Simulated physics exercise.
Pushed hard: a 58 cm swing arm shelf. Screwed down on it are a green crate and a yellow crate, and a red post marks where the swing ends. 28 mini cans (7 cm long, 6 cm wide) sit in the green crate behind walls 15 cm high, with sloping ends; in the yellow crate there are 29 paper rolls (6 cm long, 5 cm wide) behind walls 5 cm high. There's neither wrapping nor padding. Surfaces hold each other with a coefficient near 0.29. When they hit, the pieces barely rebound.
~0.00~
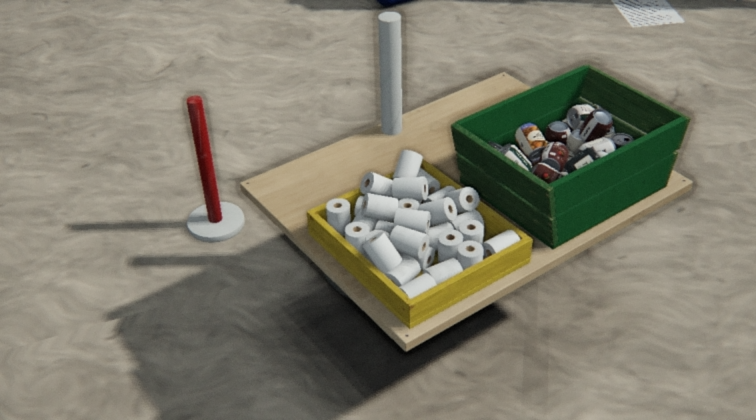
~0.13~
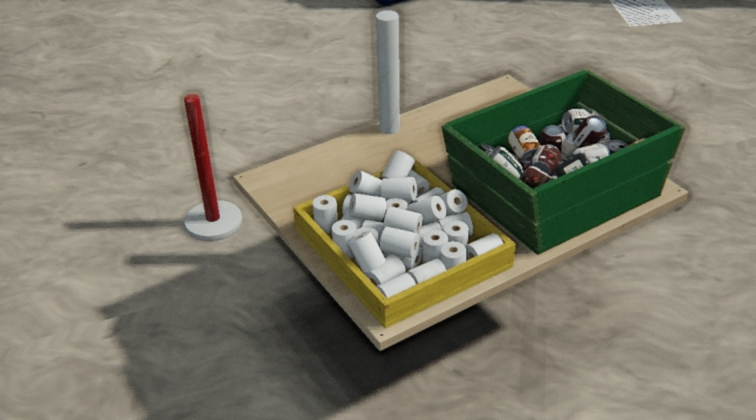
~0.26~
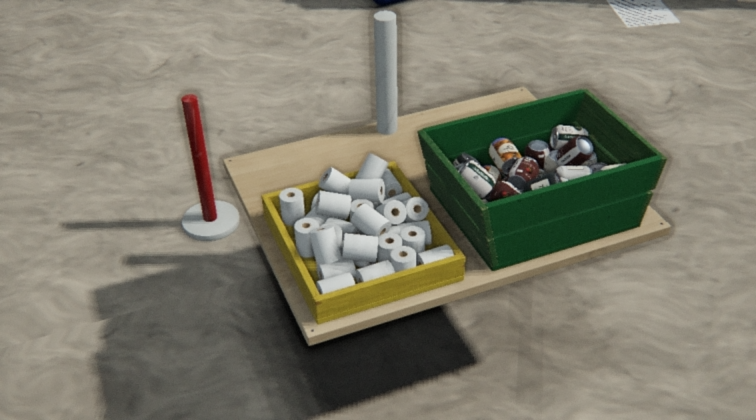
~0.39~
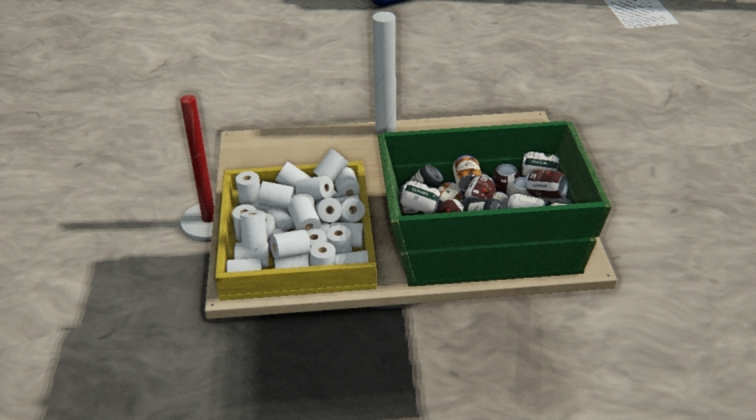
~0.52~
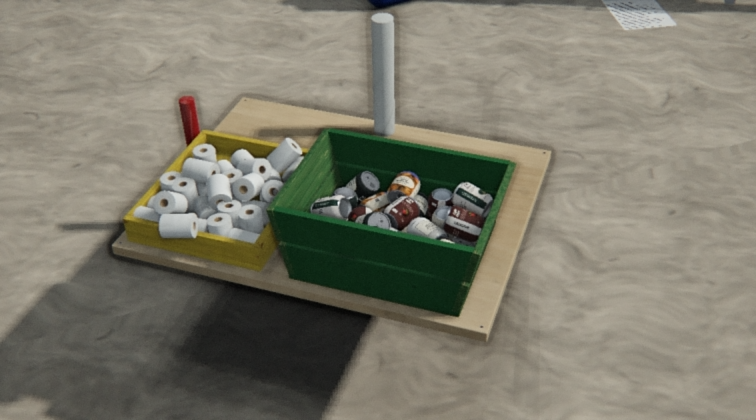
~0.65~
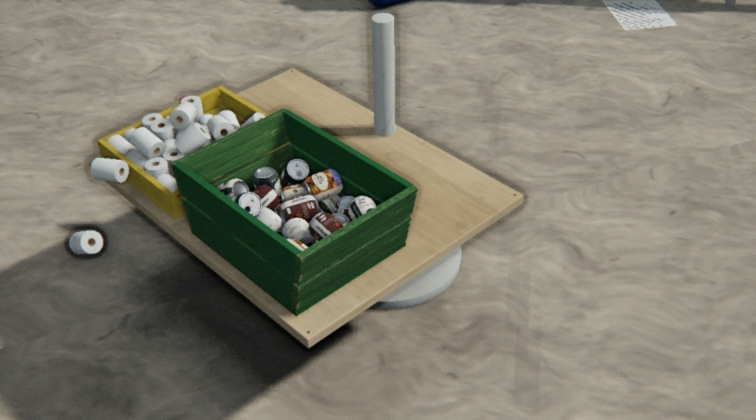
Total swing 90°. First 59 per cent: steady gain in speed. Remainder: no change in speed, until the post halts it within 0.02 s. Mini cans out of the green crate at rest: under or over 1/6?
Under 1/6.
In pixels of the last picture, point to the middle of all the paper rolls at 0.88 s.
Around (200, 122) in pixels.
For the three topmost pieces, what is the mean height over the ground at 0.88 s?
I'd say near 58 cm.
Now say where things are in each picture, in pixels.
In the first picture (places track the rim corner closest to us here), green crate (551, 186); yellow crate (408, 300); 0° round; all still inside.
The second picture shows green crate (535, 191); yellow crate (383, 299); 3° round.
The third picture shows green crate (486, 206); yellow crate (316, 296); 14° round.
The fourth picture shows green crate (398, 219); yellow crate (219, 273); 31° round.
The fifth picture shows green crate (274, 208); yellow crate (129, 215); 55° round; 1 out, the lowest roll at (179, 226).
The sixth picture shows green crate (176, 163); yellow crate (104, 139); 83° round; 2 out, the lowest roll at (86, 242).
After 0.68 s, end of the swing.
After 0.76 s, the green crate has all 28 and the yellow crate is down by 2 of 29.
After 0.88 s, the green crate has all 28 and the yellow crate is down by 6 of 29.
After 1.10 s, the green crate has all 28 and the yellow crate is down by 8 of 29.
Final count (at 1.53 s), the green crate has all 28 and the yellow crate is down by 8 of 29. Asked share, 0 of 28, 0 per cent.
